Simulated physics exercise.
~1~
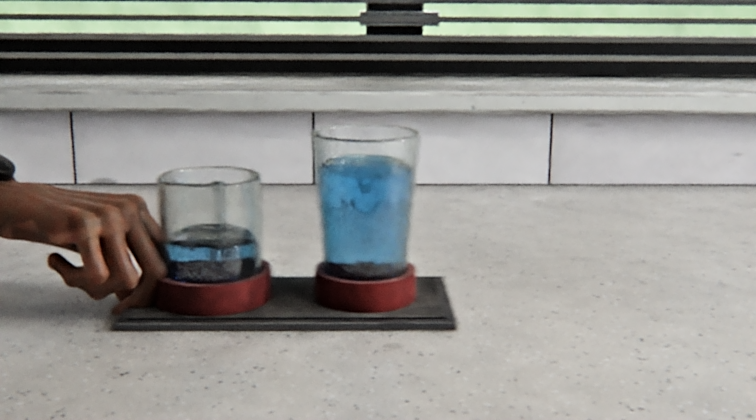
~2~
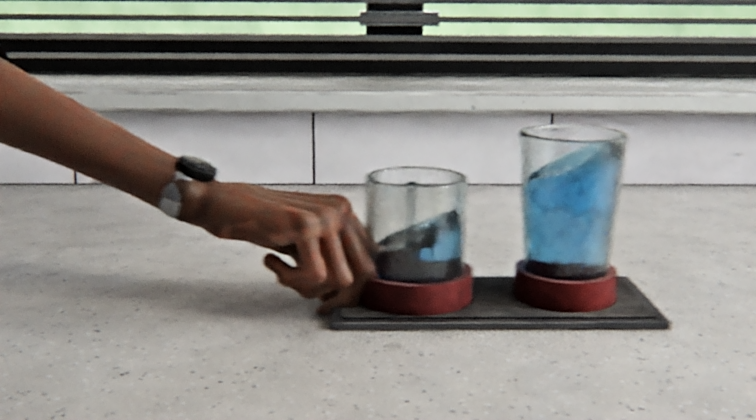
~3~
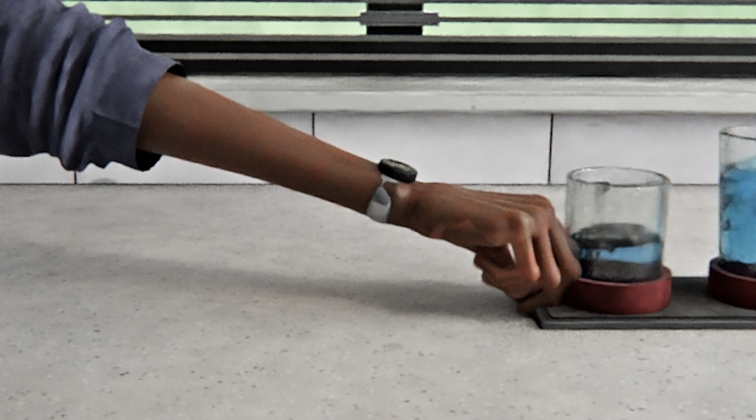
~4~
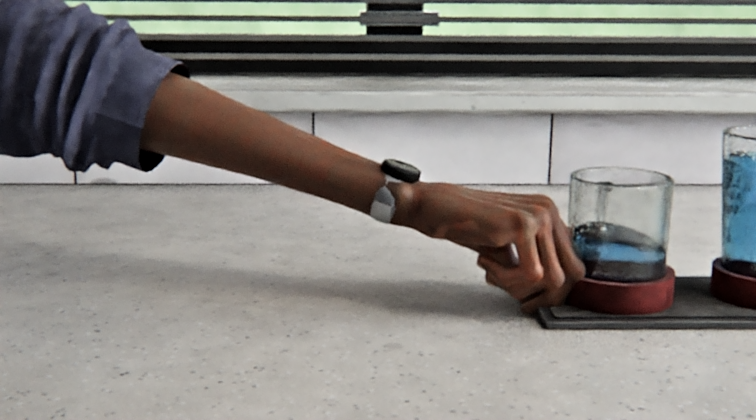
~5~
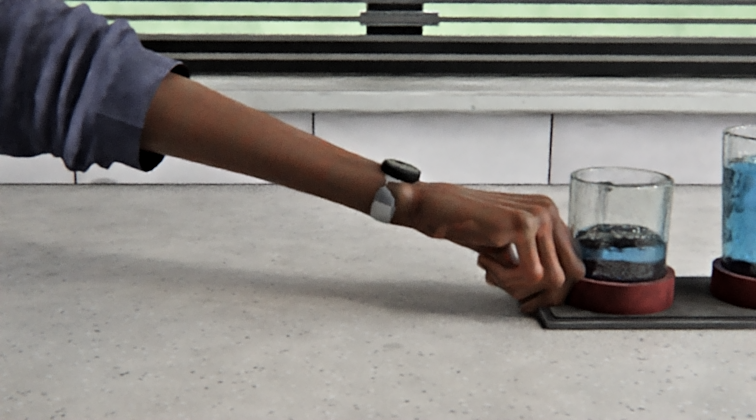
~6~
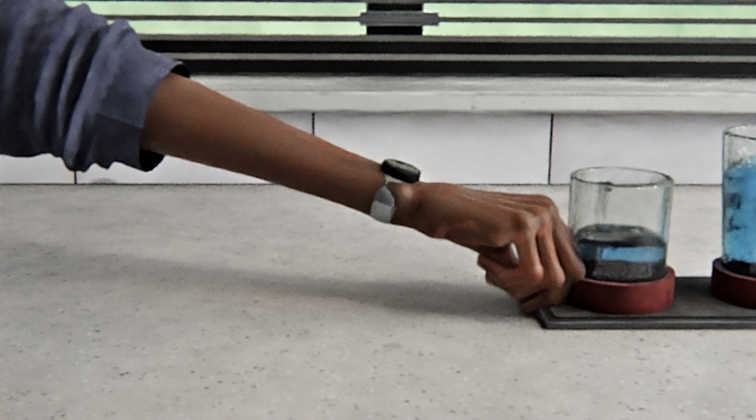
On a speckled counter by a window, a hand pushed a dark tray carrying two open glasses of blue water to the right, the water tilting as it went, until it stopped with the taller glass partly out of view and the hand still there.
